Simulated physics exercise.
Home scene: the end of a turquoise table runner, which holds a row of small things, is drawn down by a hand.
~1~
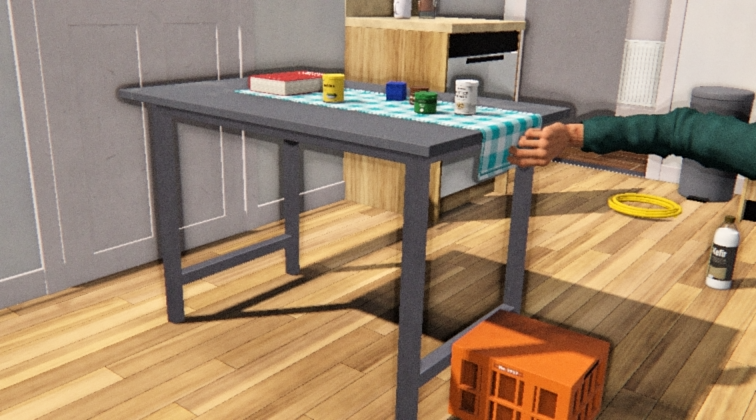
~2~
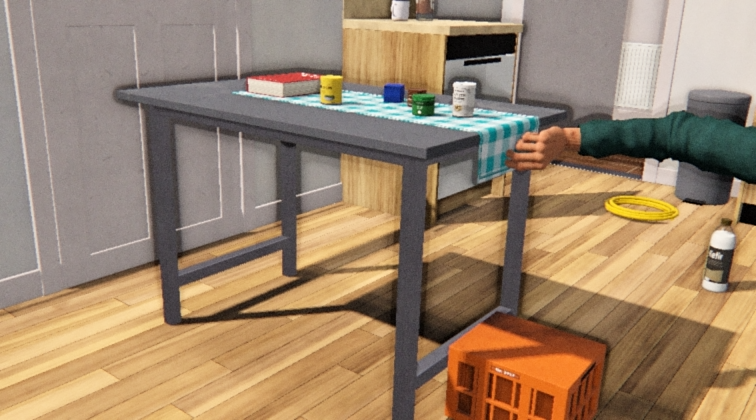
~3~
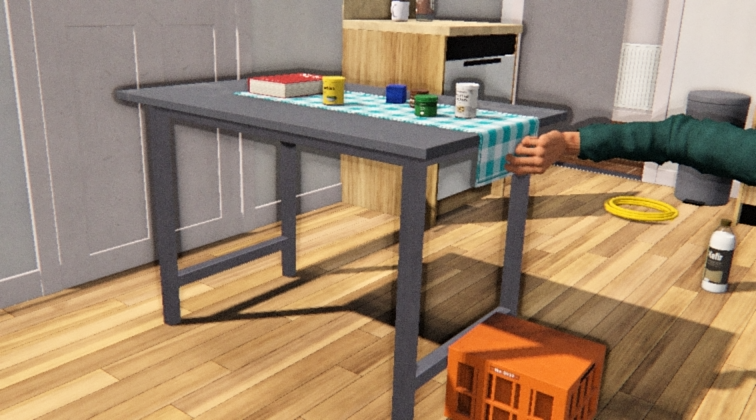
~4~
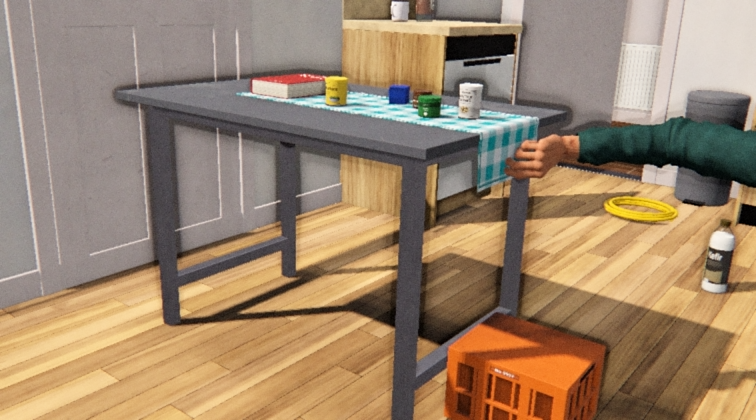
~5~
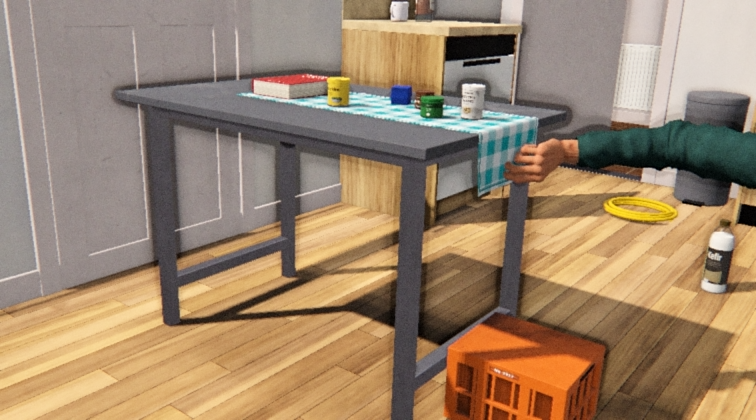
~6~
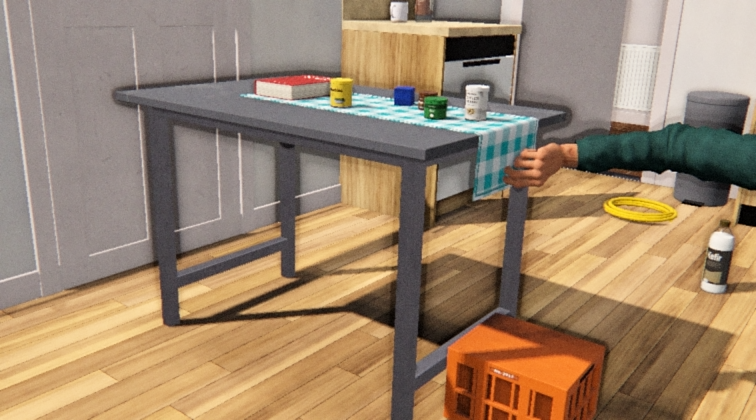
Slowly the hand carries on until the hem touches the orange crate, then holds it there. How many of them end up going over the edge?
Four.
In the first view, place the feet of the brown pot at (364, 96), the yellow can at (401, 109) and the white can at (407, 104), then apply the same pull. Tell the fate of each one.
As for the brown pot, it stays where it is; the yellow can tips off; the white can tips off.
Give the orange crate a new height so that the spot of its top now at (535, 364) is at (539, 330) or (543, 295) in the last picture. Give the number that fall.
First case 3, second 2.
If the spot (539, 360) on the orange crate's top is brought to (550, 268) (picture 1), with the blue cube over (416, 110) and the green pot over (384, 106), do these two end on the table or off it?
The blue cube ends up still on top and the green pot ends up still on top.
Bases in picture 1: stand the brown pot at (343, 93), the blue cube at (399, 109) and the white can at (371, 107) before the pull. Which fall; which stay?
The brown pot stays put, the blue cube ends up off, the white can ends up off.
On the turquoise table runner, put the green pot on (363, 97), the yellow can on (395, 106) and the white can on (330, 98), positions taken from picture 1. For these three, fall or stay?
As for the green pot, it stays aboard; the yellow can goes off; the white can stays aboard.
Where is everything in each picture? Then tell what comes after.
The first frame shows hem (479, 180); white can (467, 81); green pot (426, 93); brown pot (420, 87); blue cube (397, 83); yellow can (334, 75); top of the crate (539, 360).
The second frame shows hem (477, 183); white can (465, 83).
The third frame shows hem (475, 187); green pot (427, 96).
The fourth frame shows hem (477, 192); brown pot (423, 91); top of the crate (535, 363).
The fifth frame shows hem (478, 196); blue cube (402, 87).
The sixth frame shows hem (473, 201); white can (478, 86); green pot (436, 98); brown pot (428, 92); blue cube (405, 88); yellow can (342, 80).
A little later, hem near (501, 266); white can and green pot gone.
Next, hem on the crate; white can, green pot and brown pot gone.
When it is over, hem on the crate; white can, green pot, brown pot and blue cube gone. It carries off four.
